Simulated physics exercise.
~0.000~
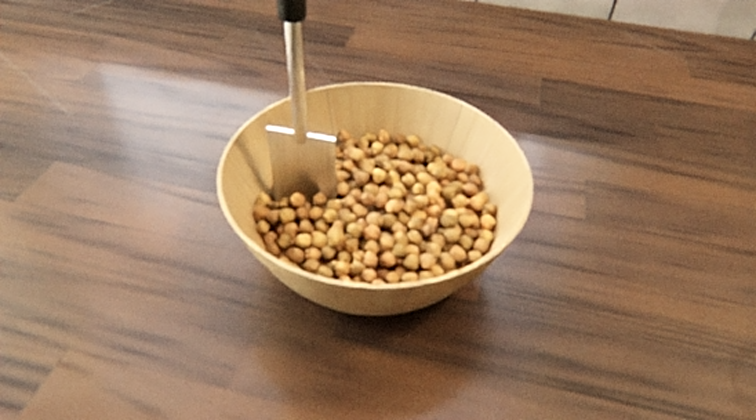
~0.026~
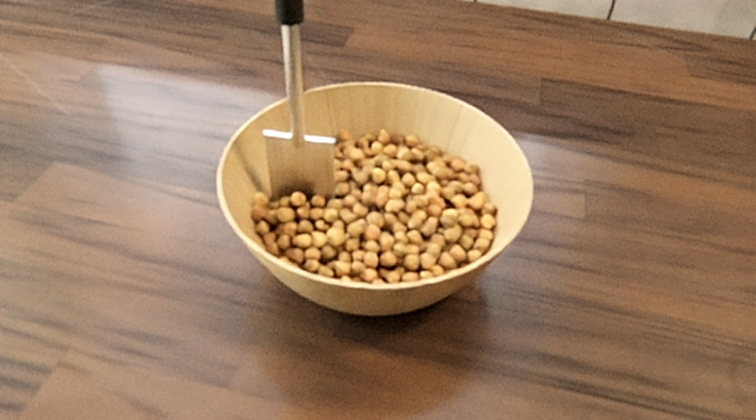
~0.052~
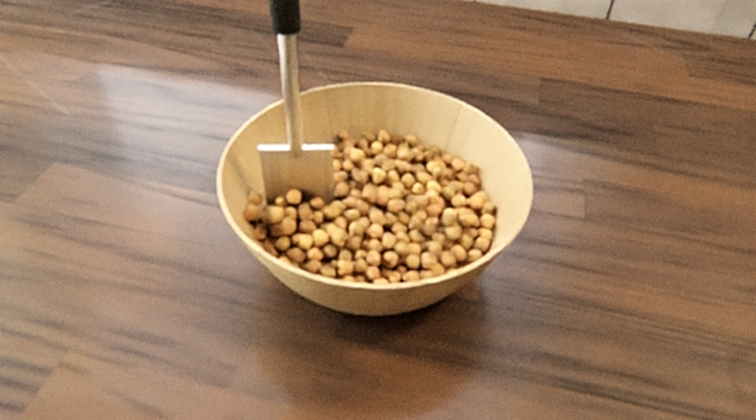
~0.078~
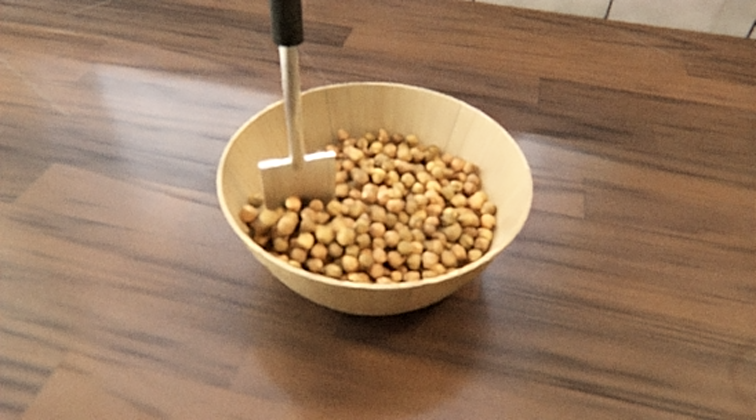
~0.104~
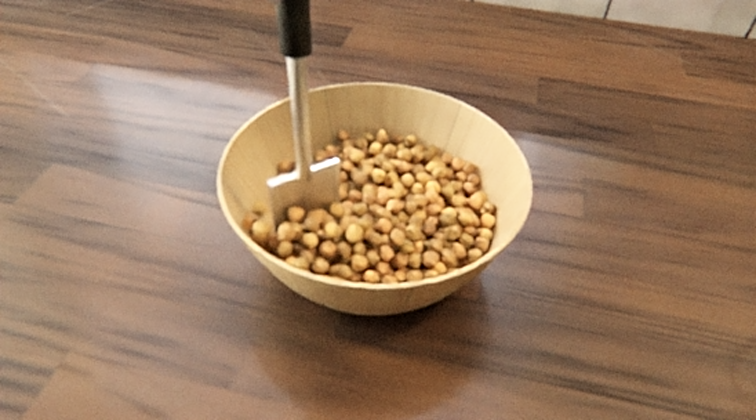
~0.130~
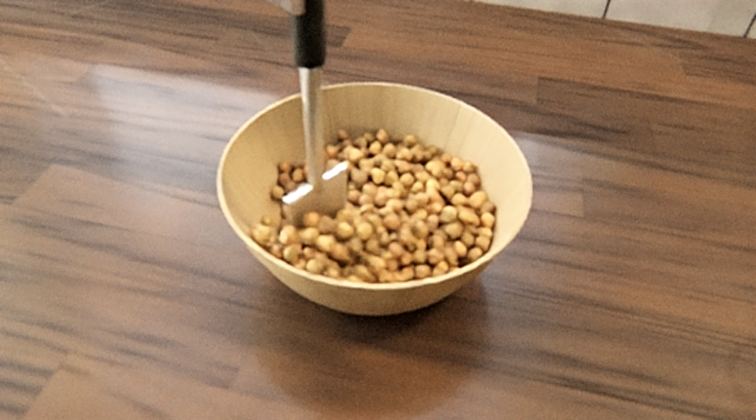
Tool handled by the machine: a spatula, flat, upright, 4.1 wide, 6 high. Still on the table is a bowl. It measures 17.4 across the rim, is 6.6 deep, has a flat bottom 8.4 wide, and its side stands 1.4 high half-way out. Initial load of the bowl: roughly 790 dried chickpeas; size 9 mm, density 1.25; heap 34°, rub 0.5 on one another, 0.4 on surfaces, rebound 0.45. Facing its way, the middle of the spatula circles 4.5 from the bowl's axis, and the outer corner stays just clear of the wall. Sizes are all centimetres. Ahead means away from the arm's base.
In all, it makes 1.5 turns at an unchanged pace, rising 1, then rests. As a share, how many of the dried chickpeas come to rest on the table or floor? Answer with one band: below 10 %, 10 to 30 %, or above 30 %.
10 to 30 %.
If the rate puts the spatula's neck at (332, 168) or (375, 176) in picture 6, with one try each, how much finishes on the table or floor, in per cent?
About 20 % for one try and about 35 % for the other, in order.
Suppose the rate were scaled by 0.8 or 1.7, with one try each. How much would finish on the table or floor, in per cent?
Estimates in order: Near 10 % and near 35 %.
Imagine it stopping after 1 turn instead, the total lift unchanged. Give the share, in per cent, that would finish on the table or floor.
Then roughly 10 percent.
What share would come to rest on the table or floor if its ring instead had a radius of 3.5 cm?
Then about 10 %.
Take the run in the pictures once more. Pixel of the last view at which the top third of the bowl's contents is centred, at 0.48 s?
Look near (387, 133) for its middle.
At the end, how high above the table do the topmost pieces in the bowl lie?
I'd guess close to 6.5 centimetres.
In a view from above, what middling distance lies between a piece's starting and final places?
I'd put it at roughly 6 centimetres.
By 0.48 s, 247° round, highest piece 9 above the table; 720 in the bowl, 39 on the table or floor, 27 in flight or on the tool.
By 0.83 s, 75° round, highest piece 8 above the table; 660 in the bowl, 113 on the table or floor, 13 in flight or on the tool.
By 1.20 s, 180° round, highest piece 6 above the table; 641 in the bowl, 145 on the table or floor.
By 1.90 s, 180° round, highest piece 6 above the table; 641 in the bowl, 145 on the table or floor.
Final count, 641 in the bowl, 145 on the table or floor. That is 18 % on the table or floor.
